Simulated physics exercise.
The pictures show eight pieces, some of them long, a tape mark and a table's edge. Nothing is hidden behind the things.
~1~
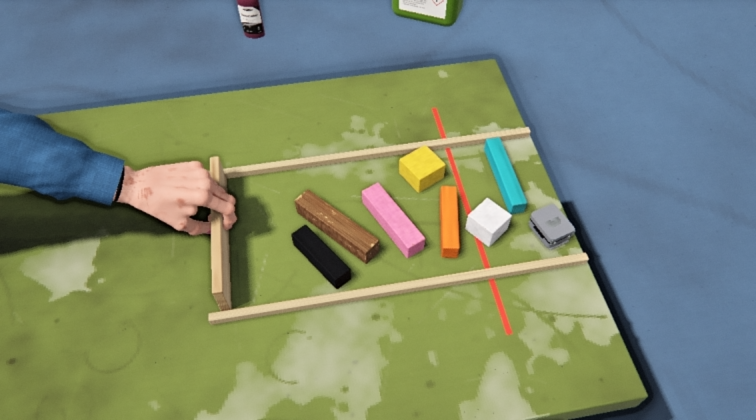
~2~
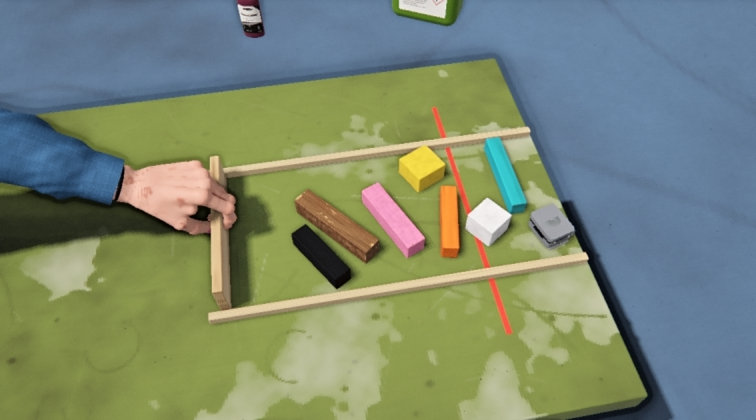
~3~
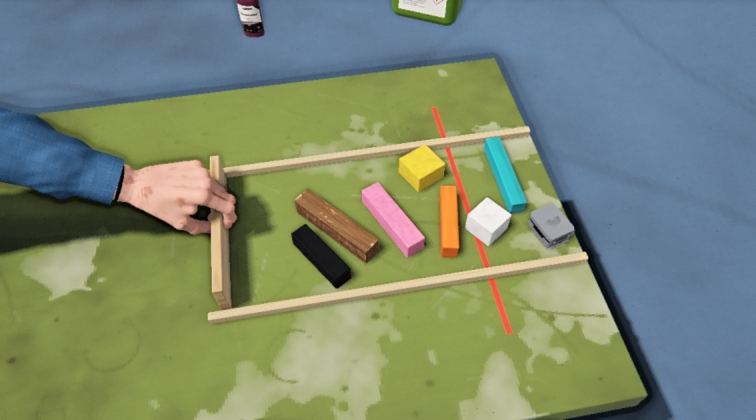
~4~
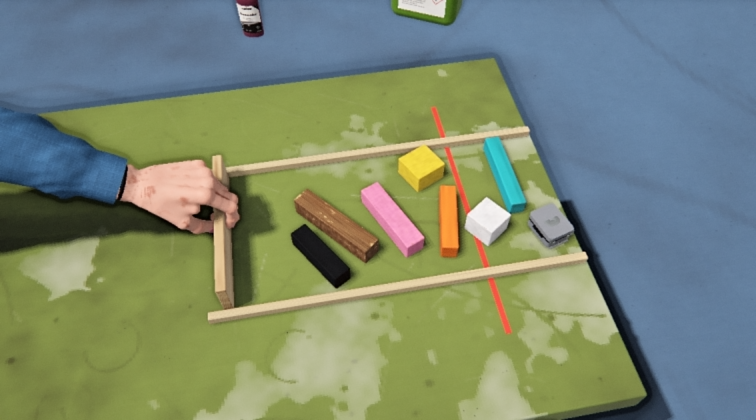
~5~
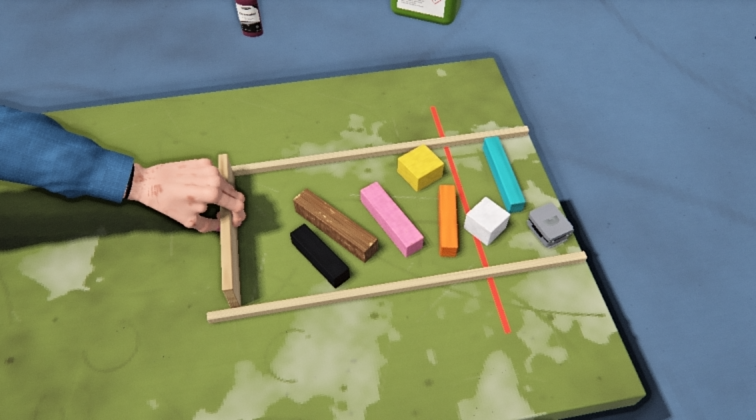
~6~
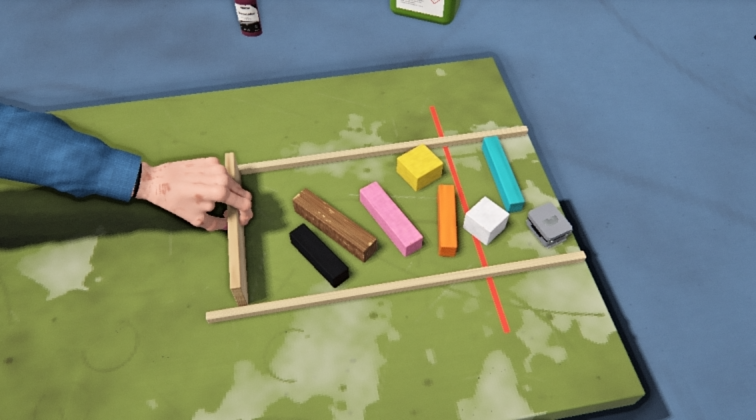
On a green tabletop marked with a red line, a hand held a wooden board still between two rails, then slid it slightly right toward eight loose pieces, which stayed where they were.
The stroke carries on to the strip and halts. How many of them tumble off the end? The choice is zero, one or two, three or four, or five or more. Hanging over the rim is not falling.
In the end the number that fall off is one or two.
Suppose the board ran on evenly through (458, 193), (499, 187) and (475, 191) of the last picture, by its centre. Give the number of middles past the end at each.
In that order 1, 4 and 2.
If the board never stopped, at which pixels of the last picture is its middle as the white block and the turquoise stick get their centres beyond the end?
Its middle is around (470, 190) and around (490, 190).
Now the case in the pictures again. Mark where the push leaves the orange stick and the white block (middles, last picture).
The orange stick at (536, 208), the white block at (563, 211).
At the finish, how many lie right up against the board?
That makes 2.
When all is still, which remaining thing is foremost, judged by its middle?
That is the white block.
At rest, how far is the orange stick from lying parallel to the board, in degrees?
Some 5 degrees.
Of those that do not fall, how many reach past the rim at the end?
That would be 2.
A little later, none off yet; grey case at rest near (548, 226); turquoise stick at rest near (502, 173); white block at rest near (486, 221).
Next, none off yet; grey case shifted about its own width near (572, 225); turquoise stick shifted a little near (517, 169); white block shifted well along near (537, 214).
When it is over, the number that fall off is one or two; down, grey case.
